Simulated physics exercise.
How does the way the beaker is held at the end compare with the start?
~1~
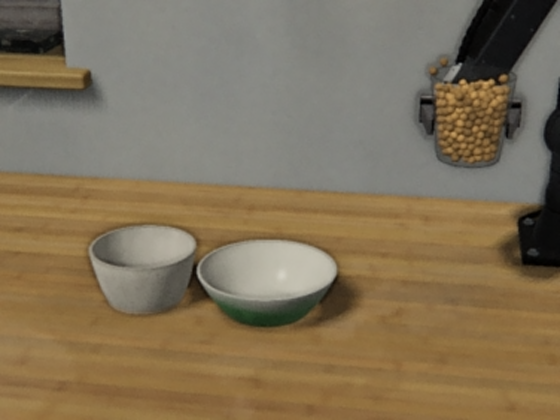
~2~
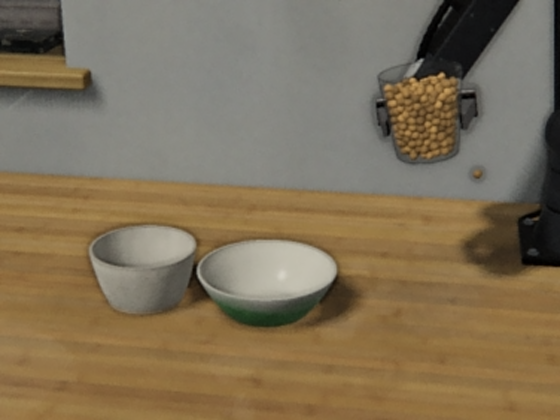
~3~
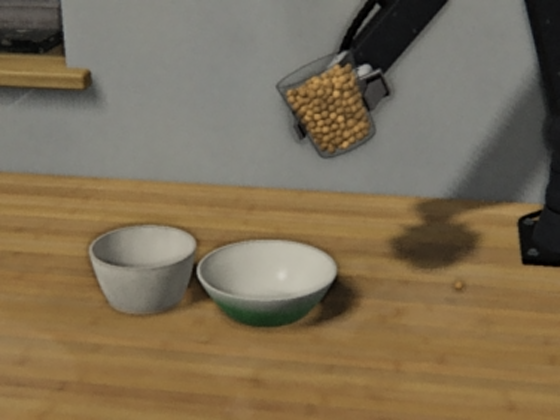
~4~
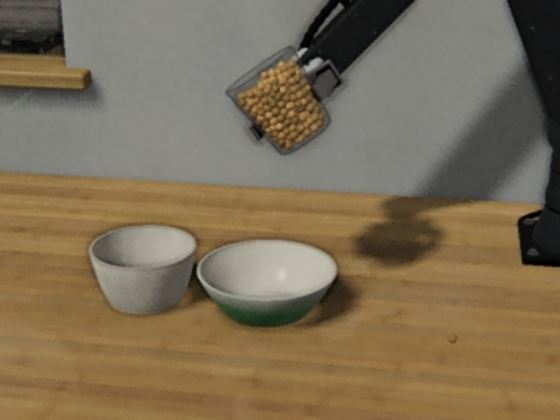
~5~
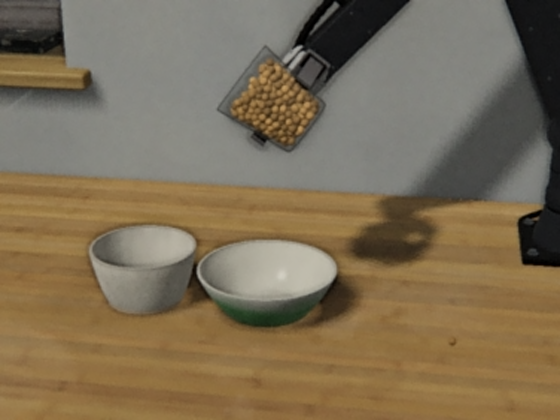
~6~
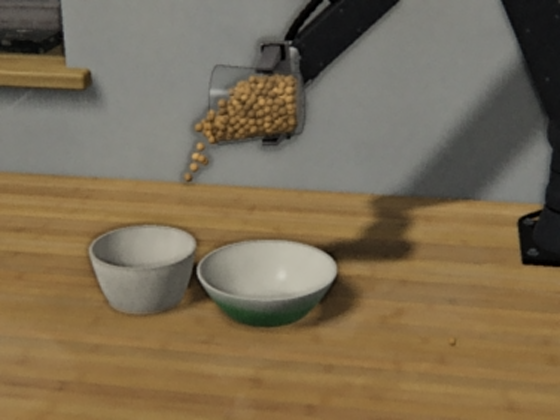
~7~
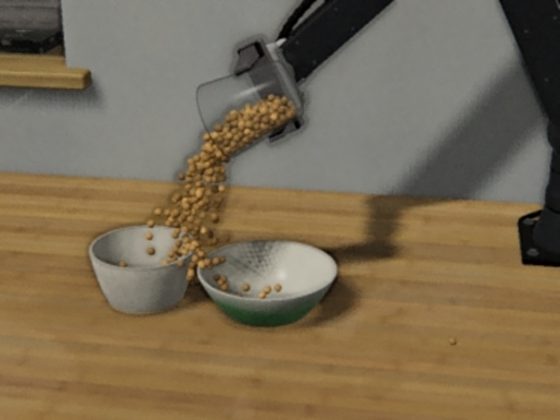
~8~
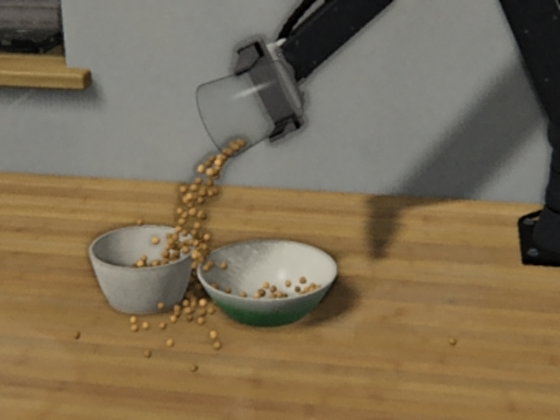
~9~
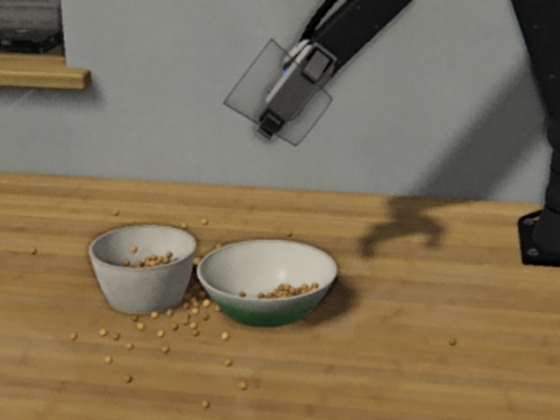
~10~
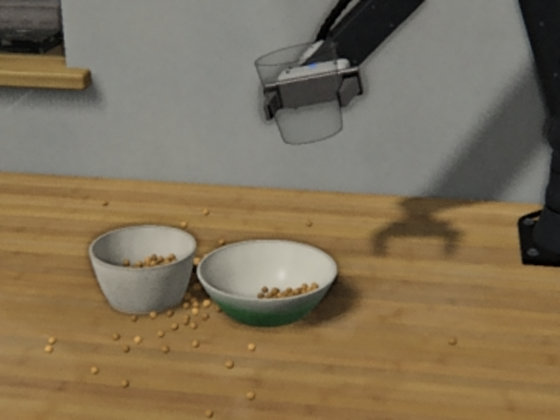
At the start the beaker is held upright, but at the end it is leaning a little to one side.
